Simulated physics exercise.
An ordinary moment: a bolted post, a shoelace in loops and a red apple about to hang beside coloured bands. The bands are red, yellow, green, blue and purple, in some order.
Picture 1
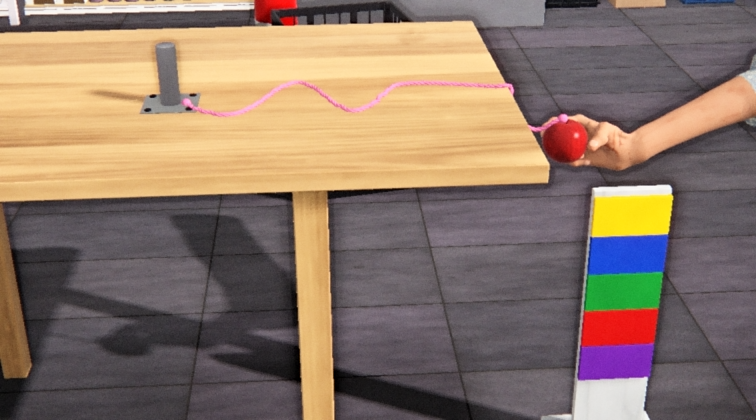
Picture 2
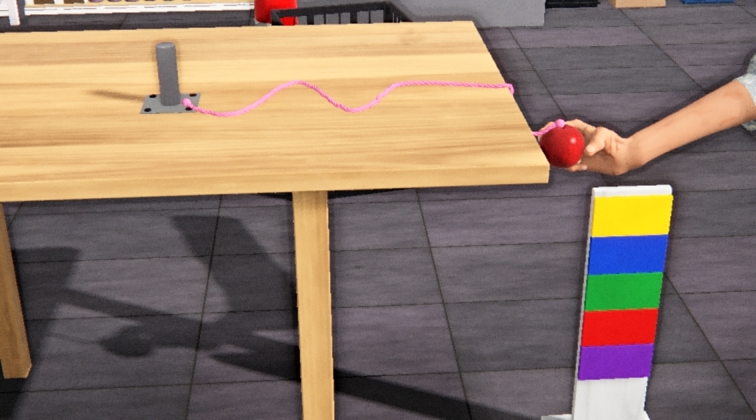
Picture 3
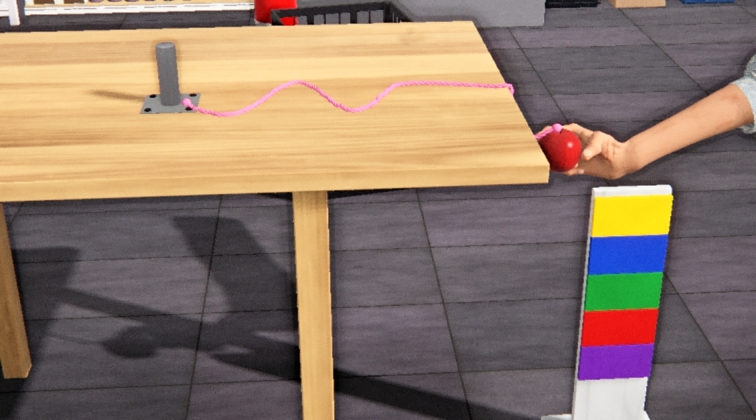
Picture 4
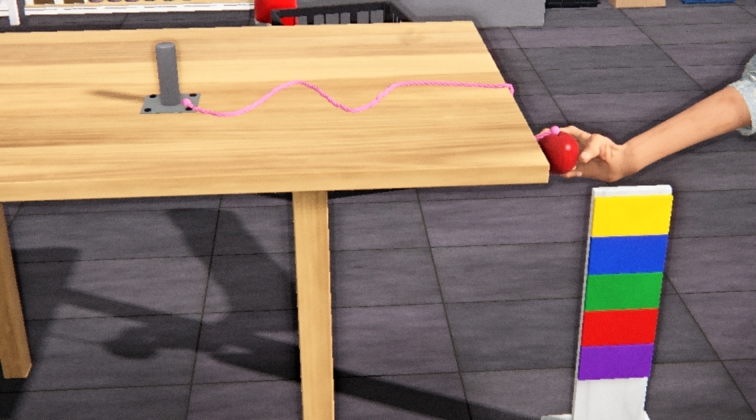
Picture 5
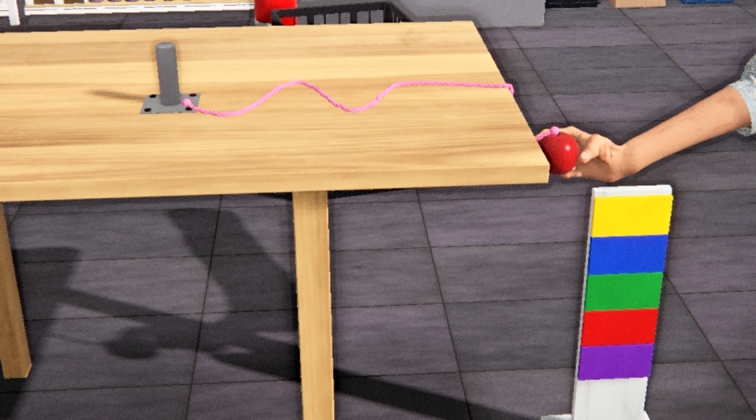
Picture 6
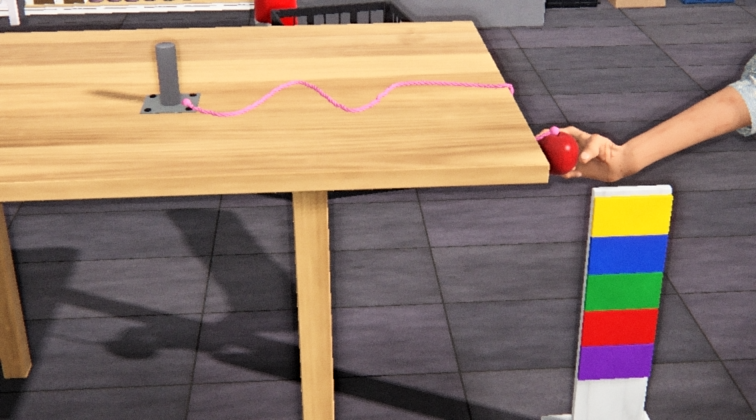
At the table's right edge, a hand lowers a red ball slightly, then holds it still.
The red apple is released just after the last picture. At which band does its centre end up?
Its centre hangs level with the red band.
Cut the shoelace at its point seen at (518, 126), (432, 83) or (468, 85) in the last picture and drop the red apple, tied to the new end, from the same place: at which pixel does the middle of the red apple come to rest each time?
The places are (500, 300), (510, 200) and (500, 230).
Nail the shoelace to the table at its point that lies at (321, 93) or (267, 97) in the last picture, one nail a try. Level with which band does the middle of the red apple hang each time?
Try by try: Blue; green.
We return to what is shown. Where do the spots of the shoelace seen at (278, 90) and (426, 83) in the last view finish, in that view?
At (337, 96), then (506, 167).
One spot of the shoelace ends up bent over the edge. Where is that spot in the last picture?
It lies at about (378, 101).
Soon after, apple near (524, 309); level with green.
Then, apple near (483, 329); level with red.
At rest, apple near (497, 329); level with red. Its middle rests at the red band.
